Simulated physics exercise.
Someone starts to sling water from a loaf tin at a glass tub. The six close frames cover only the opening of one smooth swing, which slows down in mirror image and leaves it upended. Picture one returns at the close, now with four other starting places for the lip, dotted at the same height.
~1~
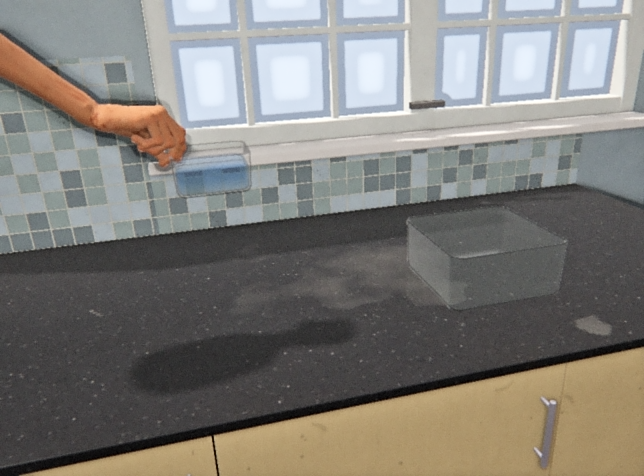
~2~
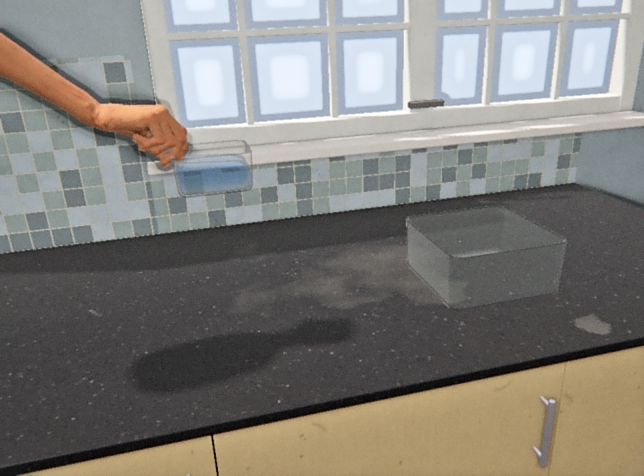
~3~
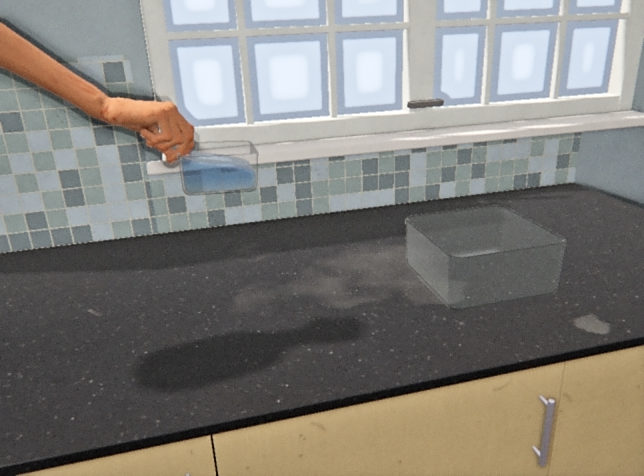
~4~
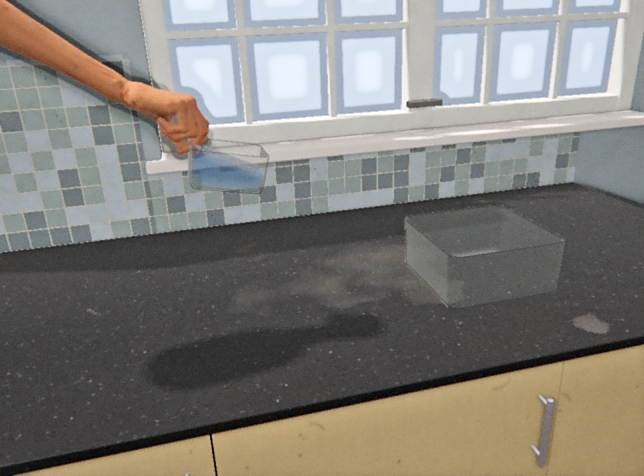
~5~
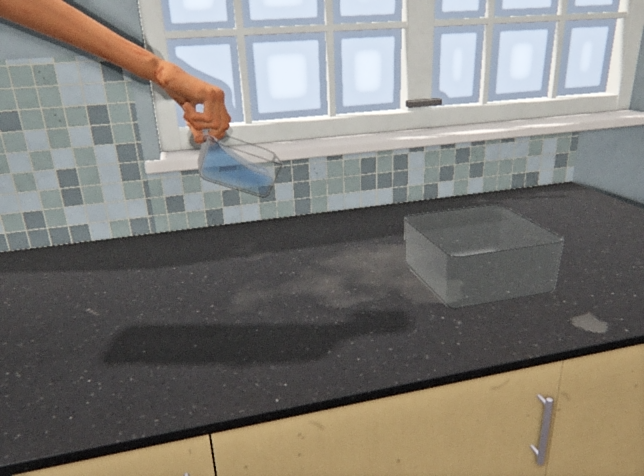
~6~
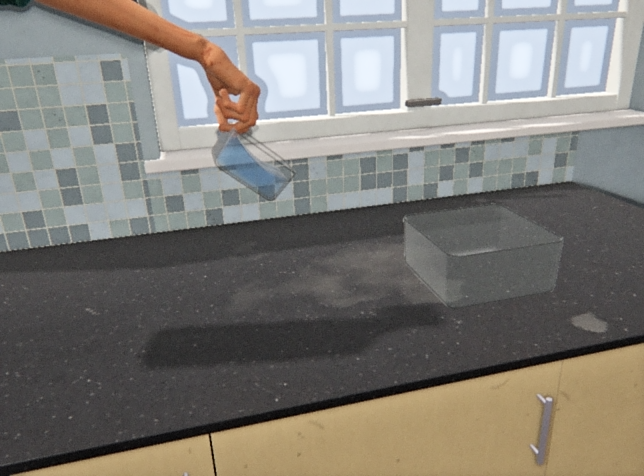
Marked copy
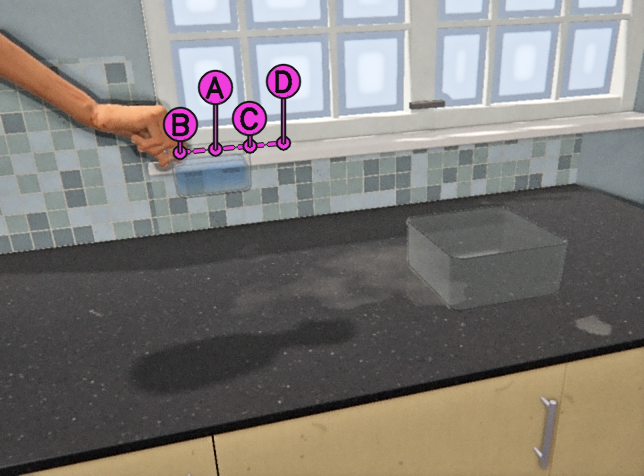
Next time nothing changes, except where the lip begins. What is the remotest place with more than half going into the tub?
Dot D.
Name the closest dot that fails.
Here it is dot C.
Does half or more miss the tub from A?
Yes.
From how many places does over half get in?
One of them.
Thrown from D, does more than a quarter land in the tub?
Yes.
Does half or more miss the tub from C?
Yes, that goes wrong.
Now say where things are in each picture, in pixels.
Upright, lip at (245, 146); tub from (448, 310) to (556, 292); nothing has left yet, in the first picture.
Upright, lip at (247, 145); nothing has left yet, in the second picture.
Tipped about 3°, lip at (253, 146); nothing has left yet, in the third picture.
Tipped about 11°, lip at (264, 150); water is over the rim, down to (195, 143), in the fourth picture.
Tipped about 24°, lip at (277, 157); water is over the rim, down to (204, 138), in the fifth picture.
Tipped about 40°, lip at (291, 166); water is over the rim, down to (220, 141), in the sixth picture.
On the marked copy, A at (215, 149); B at (180, 152); C at (249, 146); D at (283, 143).
For dot A, about 0 % lands in the tub, 95 % falls short and 5 % goes beside or beyond.
For dot B, about 0 % lands in the tub, 100 % falls short.
For dot C, about 9 % lands in the tub, 86 % falls short and 5 % goes beside or beyond.
For dot D, about 68 % lands in the tub, 12 % falls short and 20 % goes beside or beyond.
